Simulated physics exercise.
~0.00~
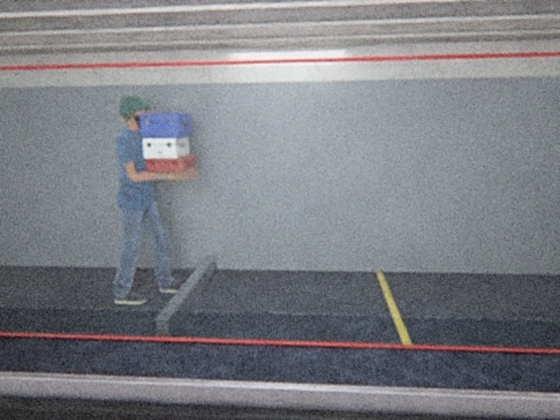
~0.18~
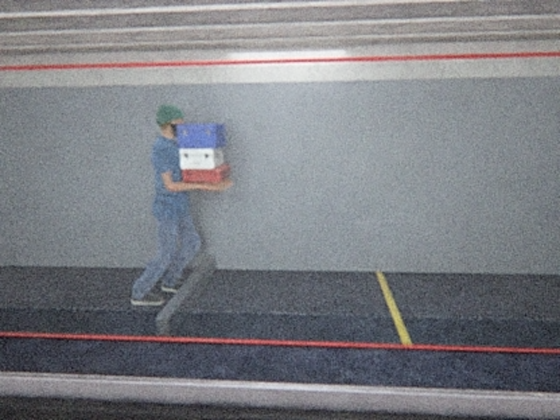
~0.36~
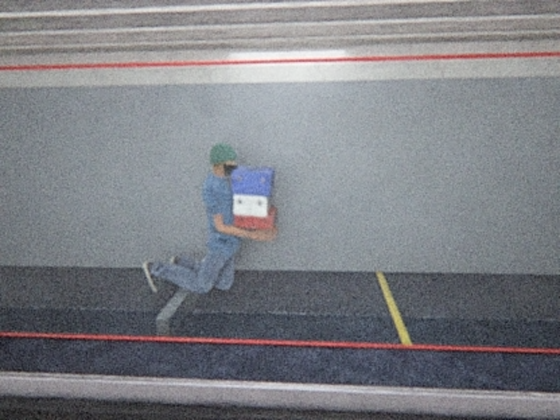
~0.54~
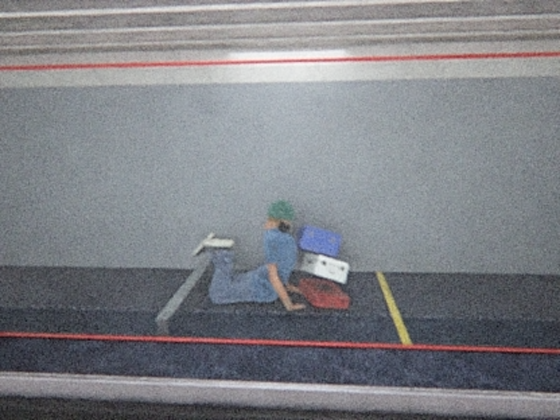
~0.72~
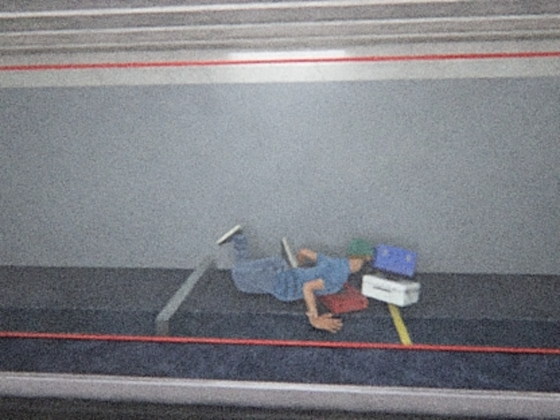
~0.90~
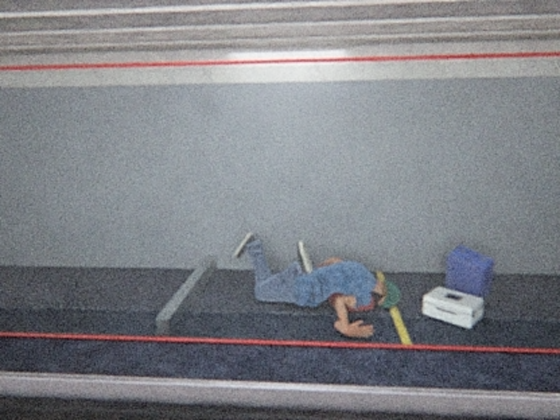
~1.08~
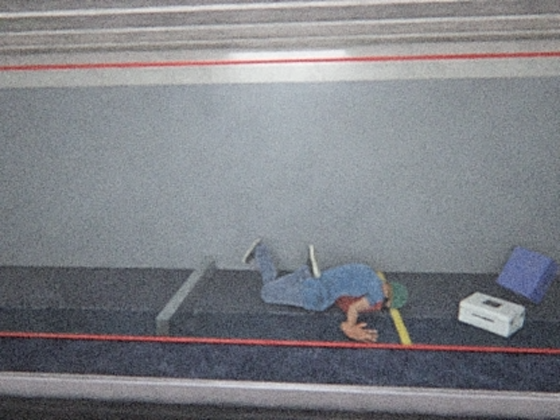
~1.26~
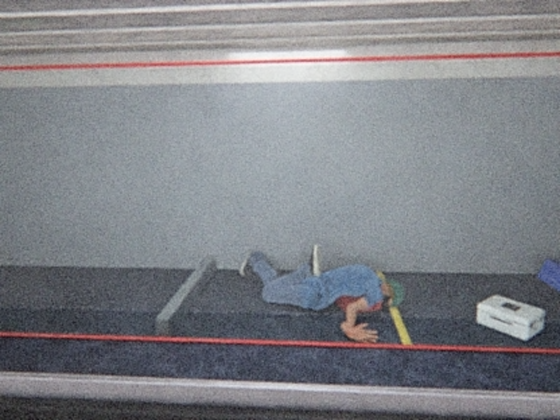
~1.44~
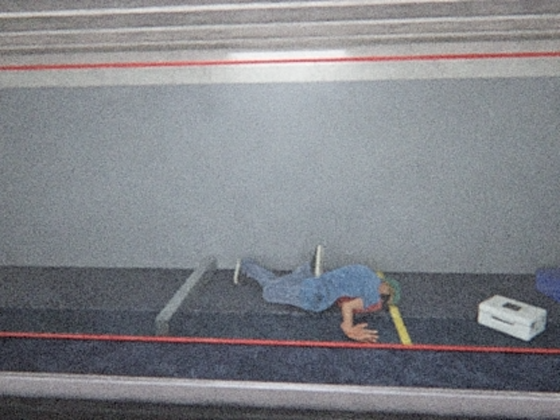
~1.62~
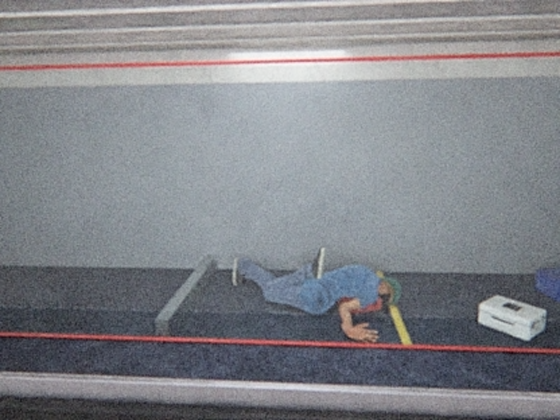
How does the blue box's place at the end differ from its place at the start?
At the start the blue box is on top of the pile in the person's arms at the left. At the end it lies on the floor at the far right, beyond the yellow line and the white box.
A person in a green cap, blue shirt and jeans stands at the left of a grey metro car, seen from the side, holding a blue box on a white one on a red one. A low grey rail lies ahead, and a yellow line crosses the dark floor further right. The person lurches right, trips over the rail and falls forward as the pile comes apart. The blue and white boxes slide past the line, the blue one tumbling over. The person ends face down, head just short of the line, with the red box beneath.
